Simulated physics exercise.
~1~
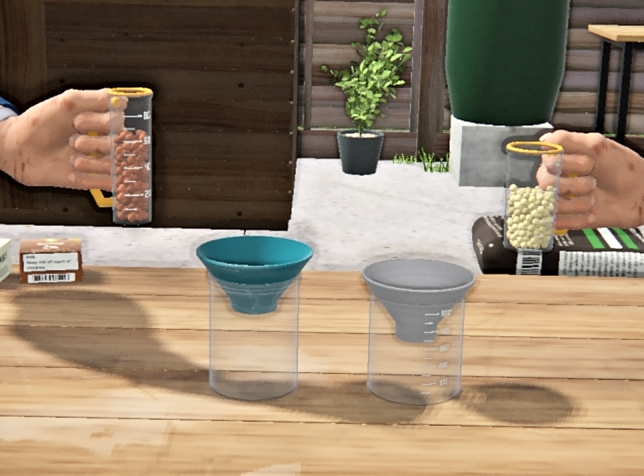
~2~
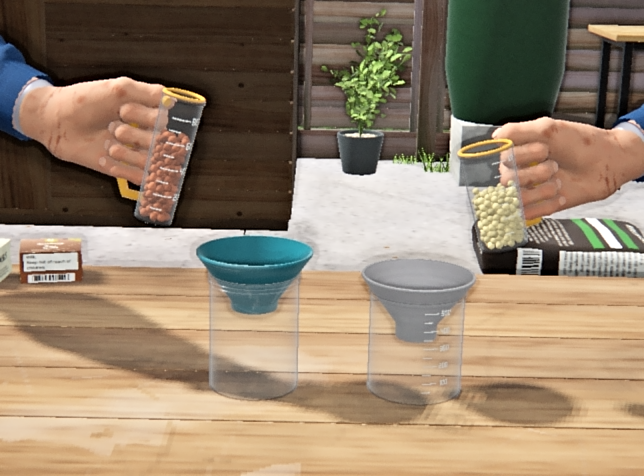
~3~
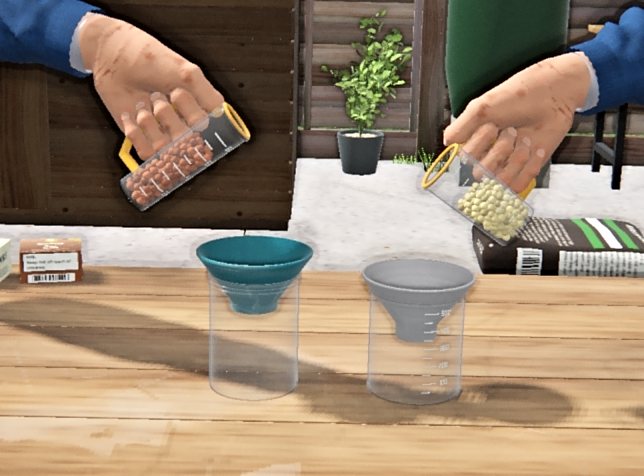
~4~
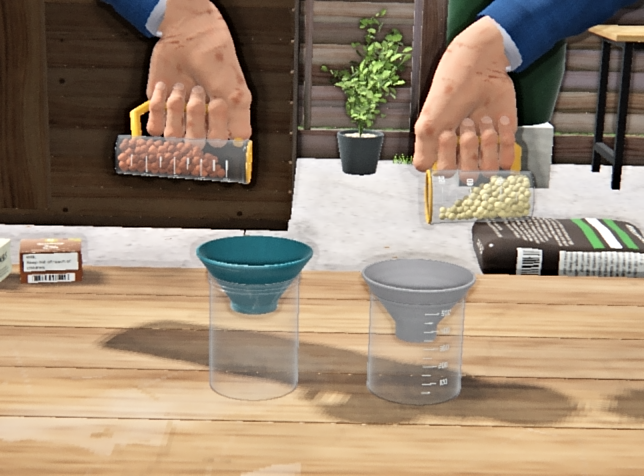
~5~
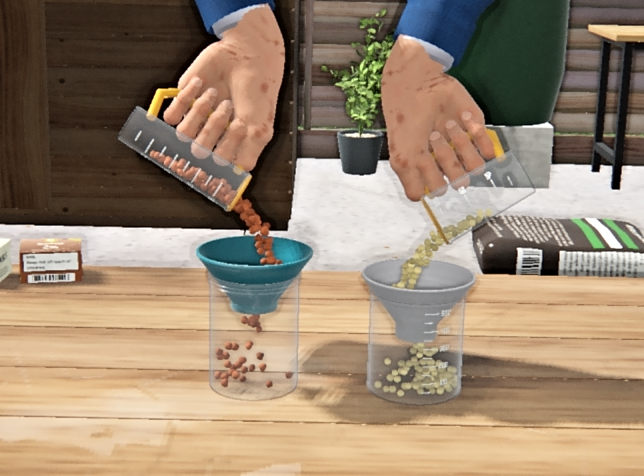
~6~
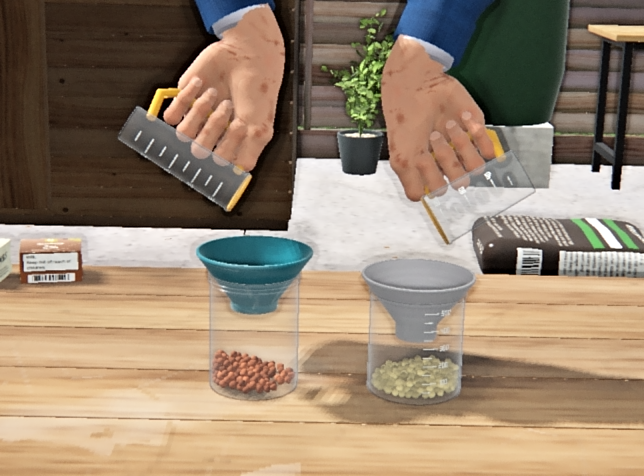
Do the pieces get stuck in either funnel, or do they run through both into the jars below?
They run through both funnels without jamming. The reddish pieces end up in the left jar and the pale ones in the right jar.
Two hands tipping clear cups of reddish and pale pieces into teal and grey funnels, all running down into the jars.
